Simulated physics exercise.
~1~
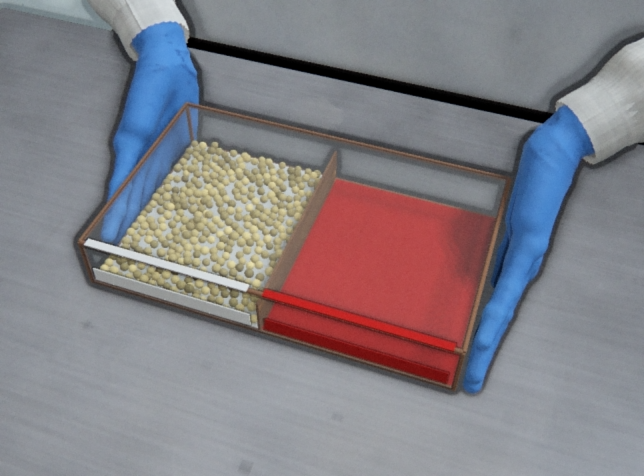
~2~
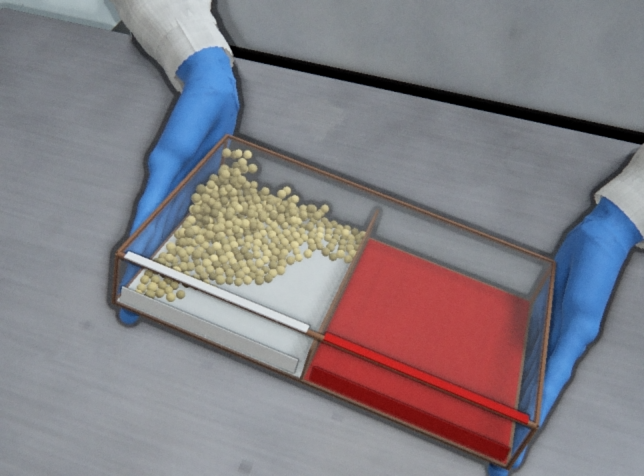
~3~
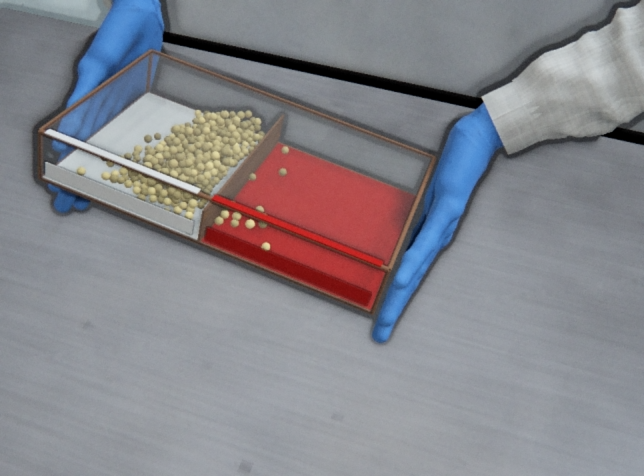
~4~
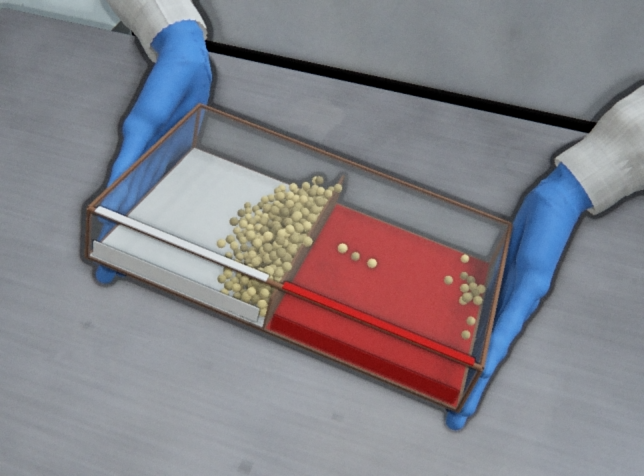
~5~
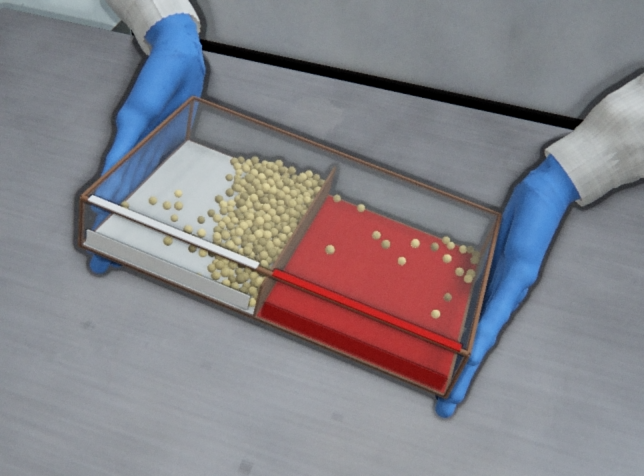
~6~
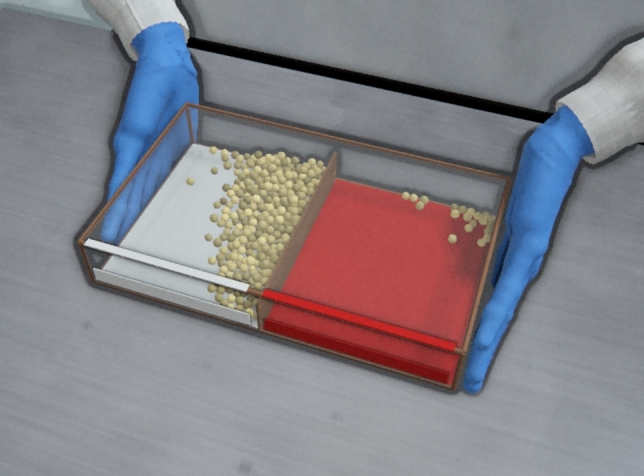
We see gloved hands hold a clear box of pale beans, tilting and shaking it over a grey table. The beans heap against the divider and a few cross into the red section, before the box returns level with most still on the white side.
